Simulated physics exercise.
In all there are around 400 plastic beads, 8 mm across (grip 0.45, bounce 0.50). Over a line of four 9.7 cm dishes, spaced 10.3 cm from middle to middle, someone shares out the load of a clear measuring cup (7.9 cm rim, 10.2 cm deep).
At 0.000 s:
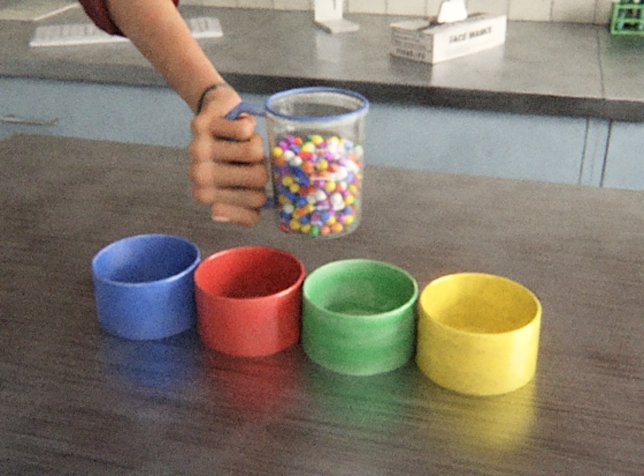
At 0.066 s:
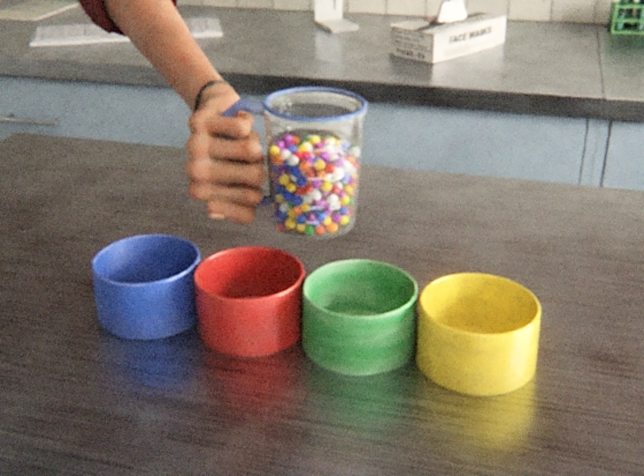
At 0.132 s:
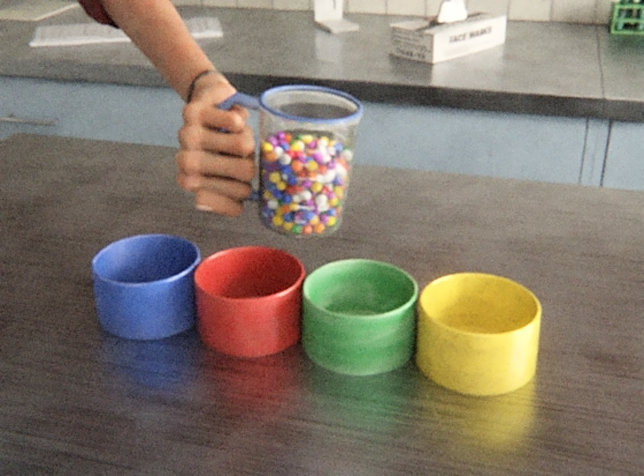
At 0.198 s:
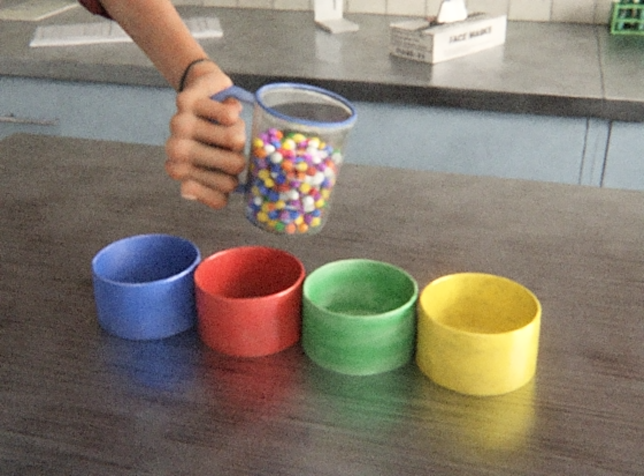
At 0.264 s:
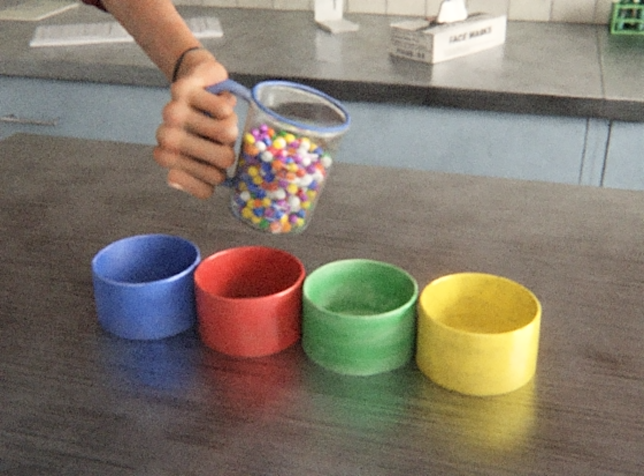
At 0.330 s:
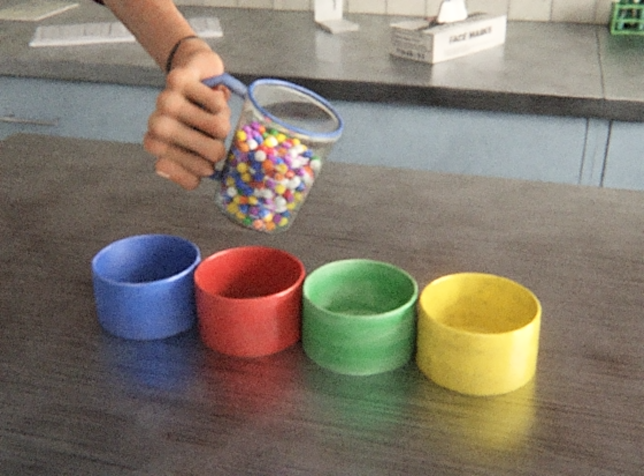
Hand tilting a clear cup of colourful beads rightward while moving it slightly left above blue, red, green and yellow dishes.
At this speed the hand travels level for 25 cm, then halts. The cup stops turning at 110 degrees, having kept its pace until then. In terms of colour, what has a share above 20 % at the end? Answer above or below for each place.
Red dish: Above, blue dish: Above, green dish: Below, yellow dish: Below, counter: Below.
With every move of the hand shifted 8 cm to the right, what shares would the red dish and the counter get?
Shares would be red 90 and counter 0.
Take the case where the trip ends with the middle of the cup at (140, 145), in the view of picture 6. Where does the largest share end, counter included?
Result: Biggest portion at red.
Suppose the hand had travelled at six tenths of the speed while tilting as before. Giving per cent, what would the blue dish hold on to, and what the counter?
Then the blue dish gets 0 and the counter 0.
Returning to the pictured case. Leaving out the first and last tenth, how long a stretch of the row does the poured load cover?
Spread: Around 14 cm.
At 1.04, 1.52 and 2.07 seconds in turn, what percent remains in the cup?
In turn: 100 %, 45 %, 0 %.
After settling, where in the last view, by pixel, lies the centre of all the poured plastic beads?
After settling, the middle sits near (171, 298).
Then, at 1.04 s, tilt 88 degrees; cup holds 100 %.
After 1.52 s, tilt 110 degrees; cup holds 45 %, red 25 %, blue 15 %.
Then, at 2.07 s, tilt 110 degrees; cup holds 0 %, red 30 %, blue 60 %.
In the end, at 2.6 s, red 30 %, blue 60 %, green 0 %, yellow 0 %, counter 10 %.
